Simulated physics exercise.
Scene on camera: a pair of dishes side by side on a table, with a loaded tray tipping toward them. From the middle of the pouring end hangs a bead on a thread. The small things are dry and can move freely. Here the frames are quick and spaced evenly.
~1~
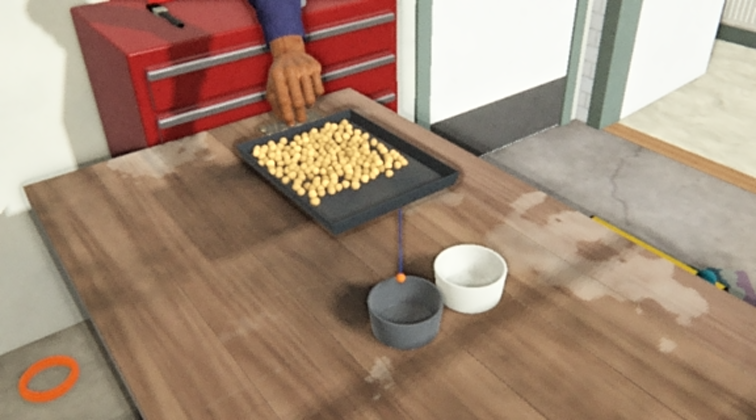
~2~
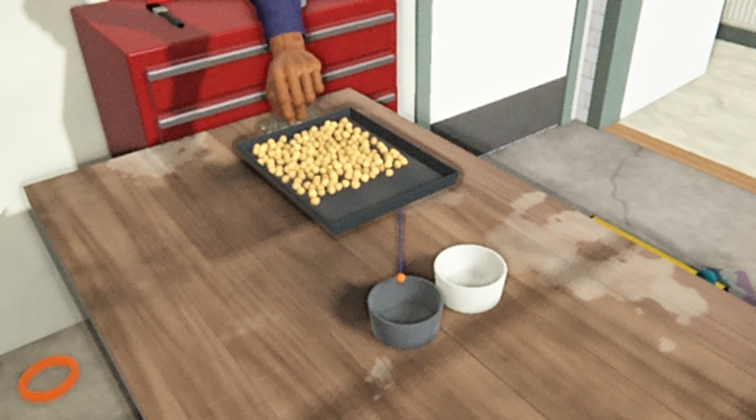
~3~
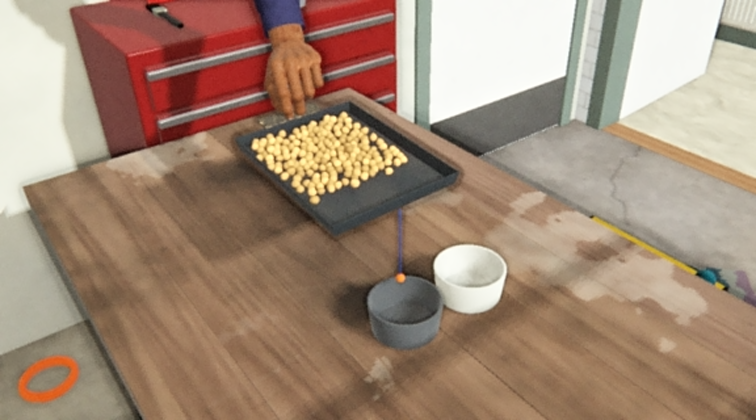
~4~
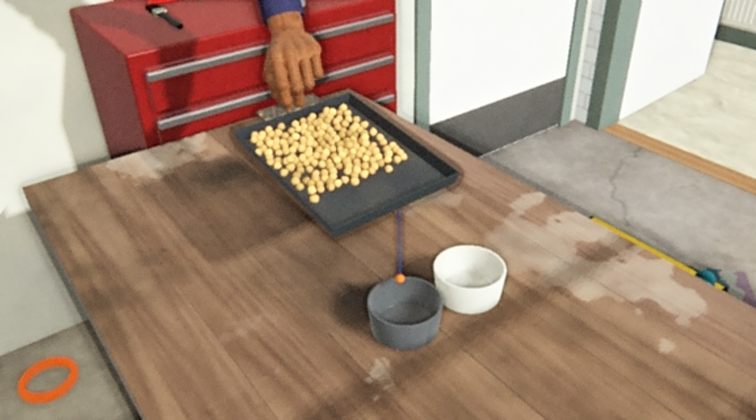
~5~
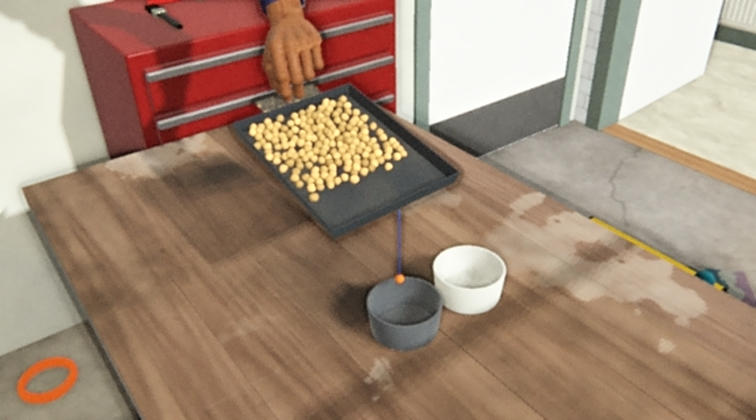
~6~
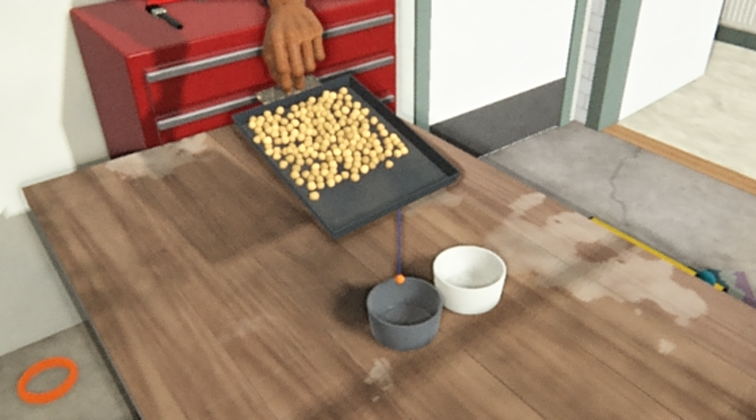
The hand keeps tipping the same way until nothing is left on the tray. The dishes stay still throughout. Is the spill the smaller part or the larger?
Basically it's a mostly lost load, that one.
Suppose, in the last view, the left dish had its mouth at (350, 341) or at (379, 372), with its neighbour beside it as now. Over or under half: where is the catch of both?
At place one the bulk; at place two the minor share.
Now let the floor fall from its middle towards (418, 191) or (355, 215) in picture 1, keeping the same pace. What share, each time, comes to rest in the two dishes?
In order, some 80 % and some 20 %.
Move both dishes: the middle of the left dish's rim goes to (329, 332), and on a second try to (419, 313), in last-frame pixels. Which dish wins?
First try: The left-side dish; second try: The left-side dish.
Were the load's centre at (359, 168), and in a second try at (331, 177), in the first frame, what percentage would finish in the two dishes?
The first start yields 20 per cent, the second 30 per cent.
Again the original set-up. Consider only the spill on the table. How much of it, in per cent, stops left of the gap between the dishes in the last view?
About 70 per cent.
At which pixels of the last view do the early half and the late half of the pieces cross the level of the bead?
Roughly at (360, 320) first, and then at (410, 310).
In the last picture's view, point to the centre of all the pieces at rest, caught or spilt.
About (385, 362).
Shortly afterwards, tray tipped steeply; the whole lot on the tray.
Next, tray tipped right over; all but a few on the tray; only a few outside both.
Some moments later, tray tipped past a quarter turn; near a quarter in the left dish; the bulk outside both.
In the end, tray tipped past a quarter turn; near a quarter in the left dish; none at all in the right dish; the bulk outside both.
